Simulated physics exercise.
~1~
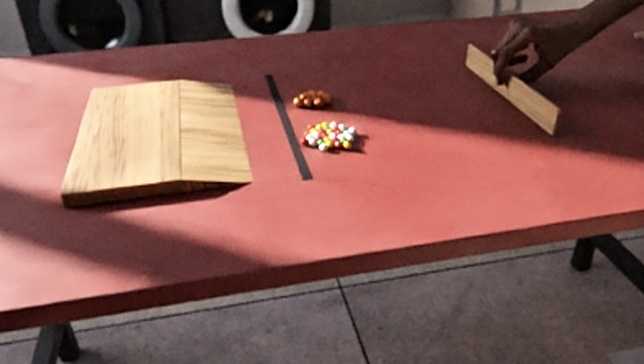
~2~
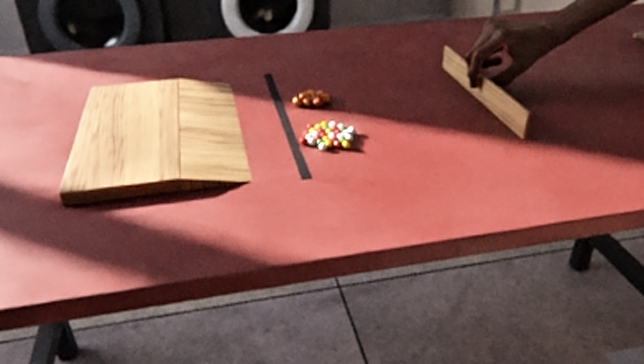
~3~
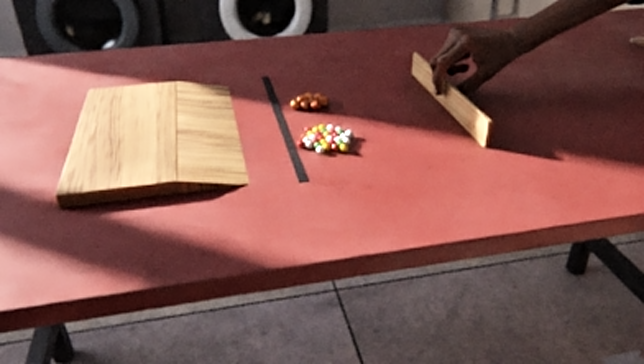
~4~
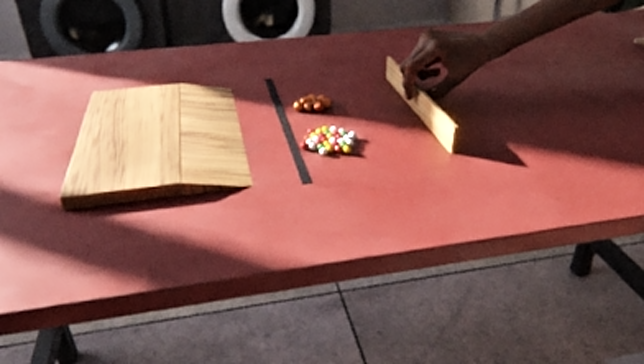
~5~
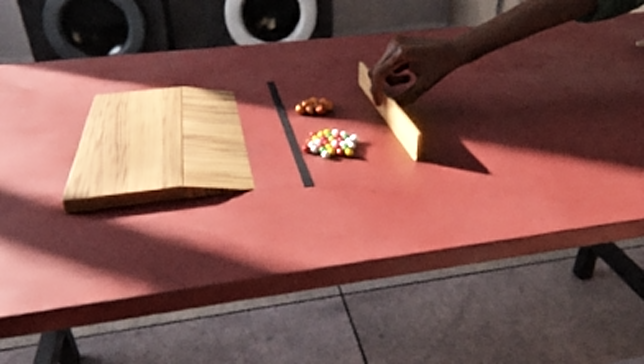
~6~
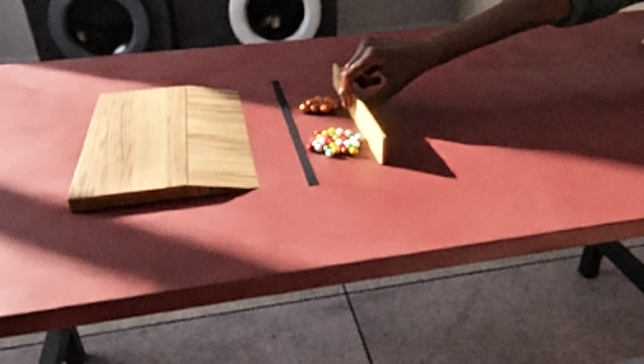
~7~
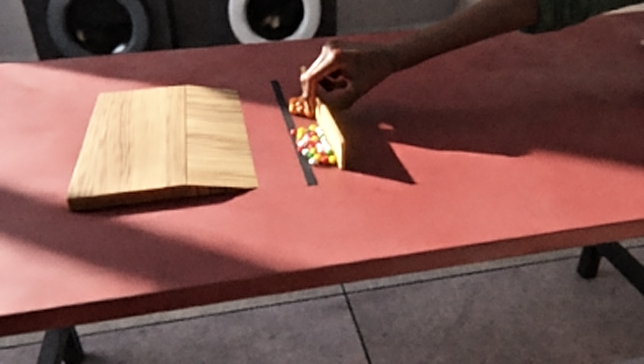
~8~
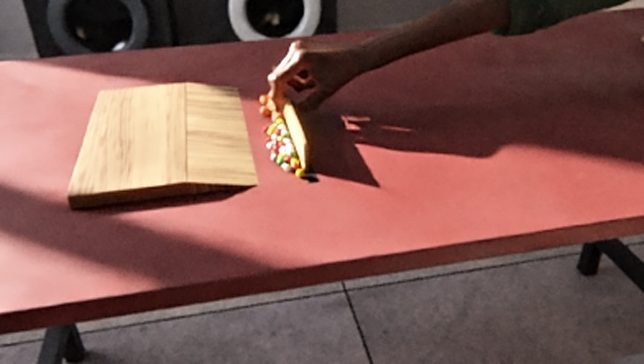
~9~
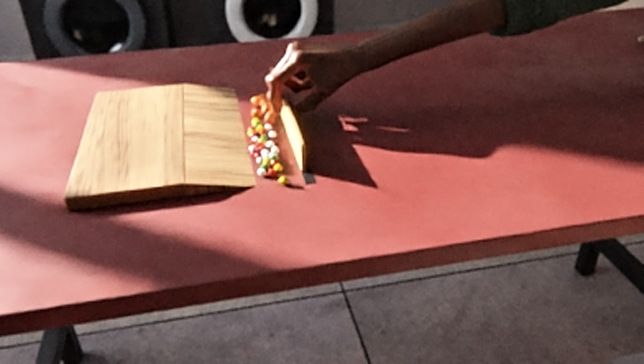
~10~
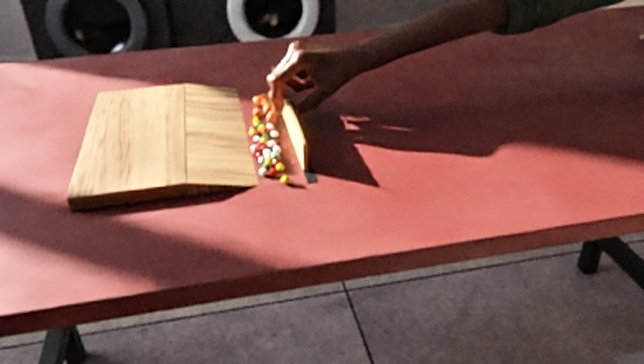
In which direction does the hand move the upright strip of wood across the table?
The hand slides the strip of wood to the left, toward the two handfuls and the ramp.
